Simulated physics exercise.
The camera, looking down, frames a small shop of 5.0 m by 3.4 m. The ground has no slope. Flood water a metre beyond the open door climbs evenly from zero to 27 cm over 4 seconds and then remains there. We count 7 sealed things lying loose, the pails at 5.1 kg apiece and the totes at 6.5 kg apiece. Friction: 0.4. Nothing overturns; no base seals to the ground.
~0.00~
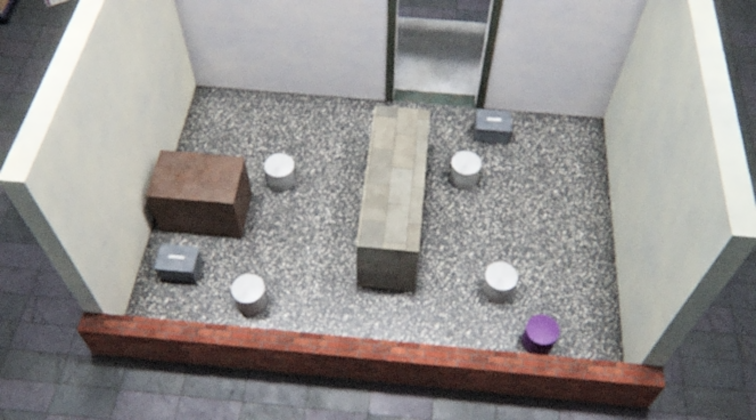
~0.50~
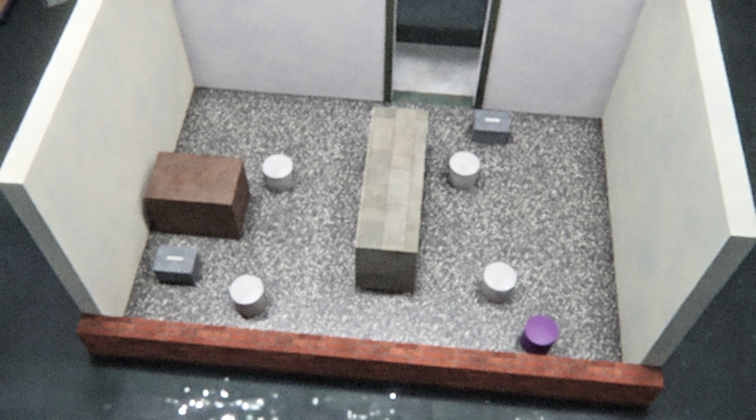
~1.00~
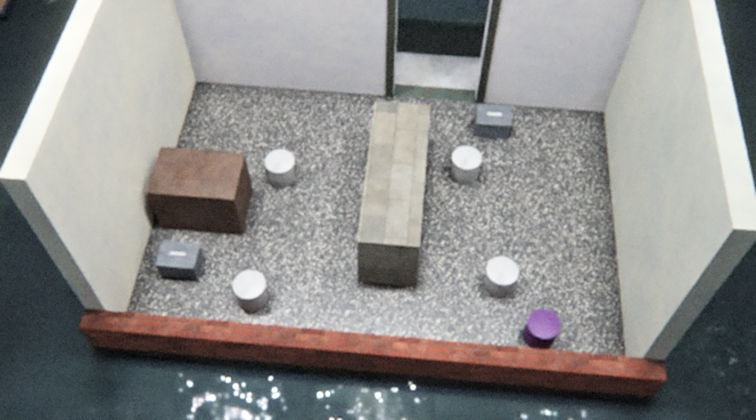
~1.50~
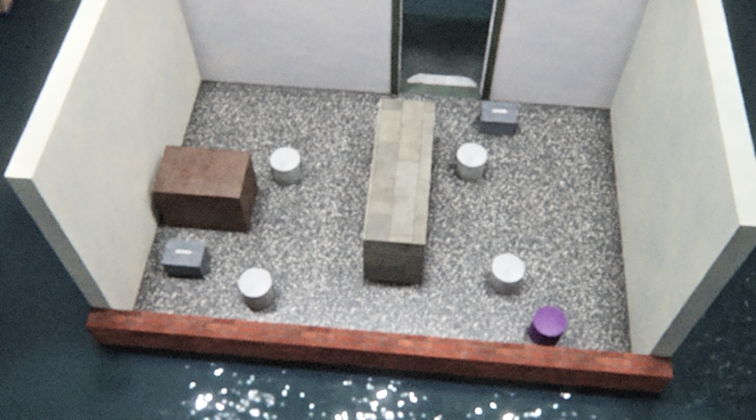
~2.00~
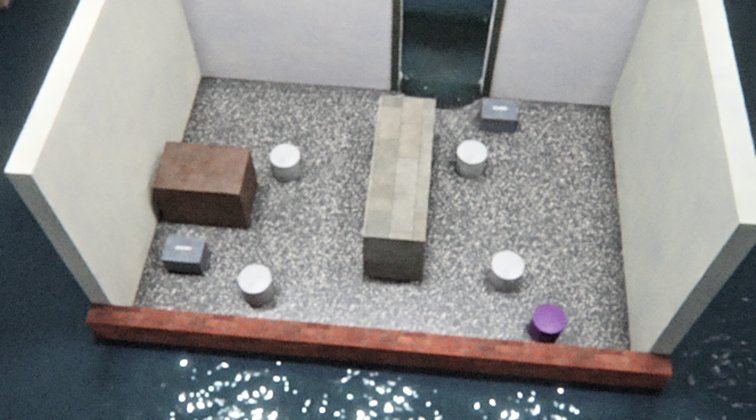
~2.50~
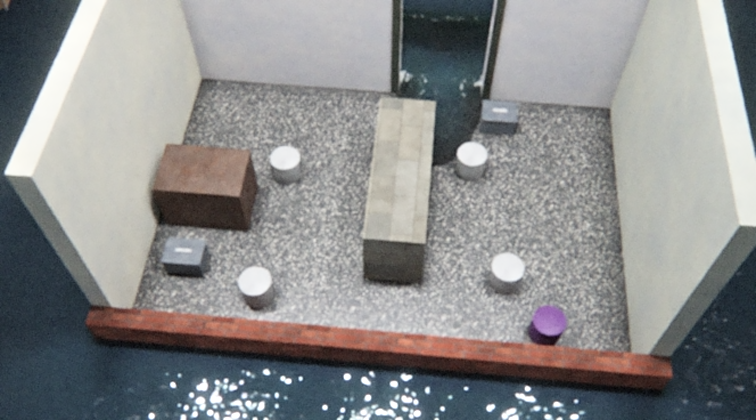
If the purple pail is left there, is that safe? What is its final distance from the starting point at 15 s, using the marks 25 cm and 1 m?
It gets pushed well away.
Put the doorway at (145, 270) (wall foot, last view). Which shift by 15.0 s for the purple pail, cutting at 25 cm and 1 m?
The purple pail ends up a great distance away.
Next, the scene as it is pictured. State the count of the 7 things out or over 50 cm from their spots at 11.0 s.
6 in all.
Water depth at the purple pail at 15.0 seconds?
Roughly 19 cm at that moment.
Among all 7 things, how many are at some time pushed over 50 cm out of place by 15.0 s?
I make that 7.
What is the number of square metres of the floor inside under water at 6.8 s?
Around 14 m2 of it.
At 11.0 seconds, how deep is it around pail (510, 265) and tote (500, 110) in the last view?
Depth approx. 8 cm / 6 cm.
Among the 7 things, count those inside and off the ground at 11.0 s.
My tally comes to 7.
After 3.5 s the purple pail is near (550, 320), 0.0 m from its start, aground; 0 afloat.
After 6.8 s the purple pail is near (582, 318), 0.3 m from its start, afloat; 3 afloat.
After 11.0 s the purple pail is near (433, 325), 1.1 m from its start, afloat; 7 afloat.
After 15.0 s the purple pail is near (206, 219), 3.6 m from its start, afloat; 7 afloat.
